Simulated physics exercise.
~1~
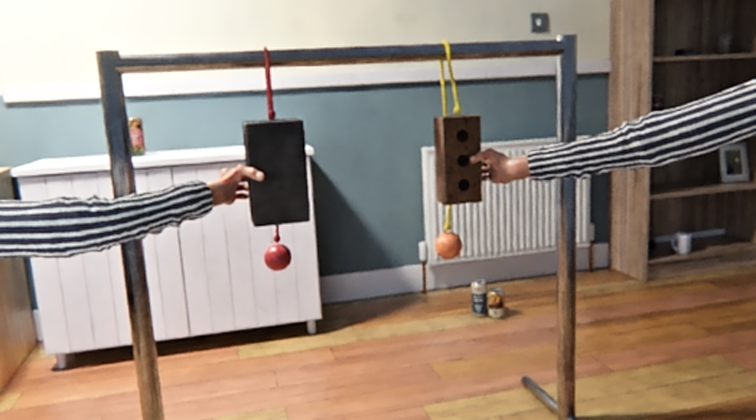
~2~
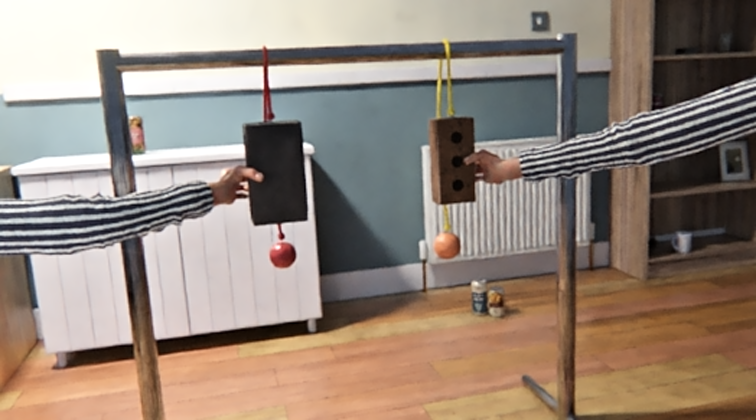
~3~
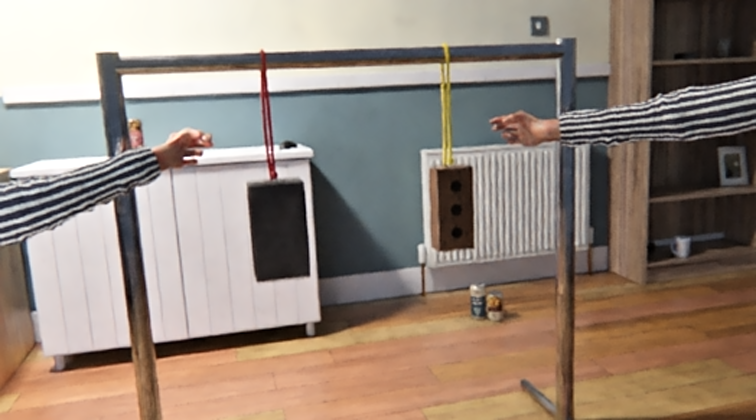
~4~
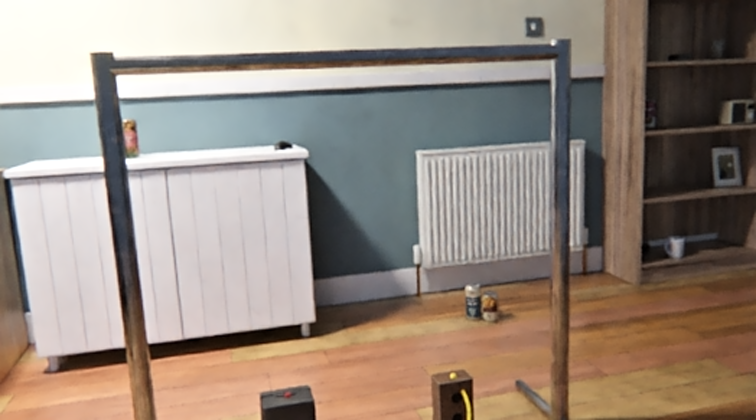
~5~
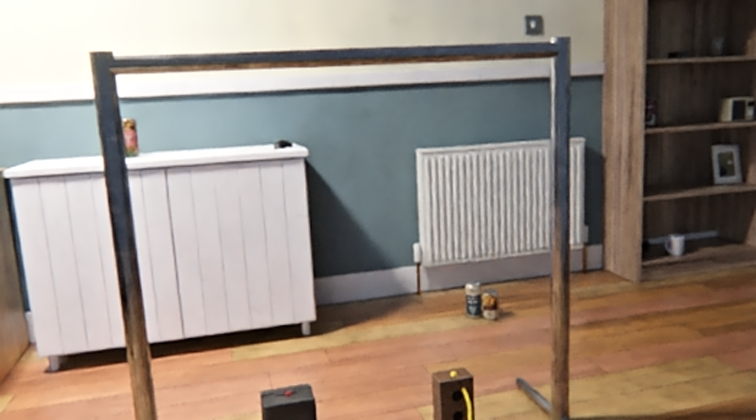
At first, two hands in striped sleeves hold a black case on a red cord and a brown brick with dark holes on a yellow cord, beneath a metal rail. A red apple hangs under the case and an orange fruit under the brick. The hands shift the two blocks only slightly. Then both hands let go and draw back, and the case and brick drop together, with their cords still reaching up to the rail. Finally both blocks rest on the floor, the rail is bare, and they stay still.
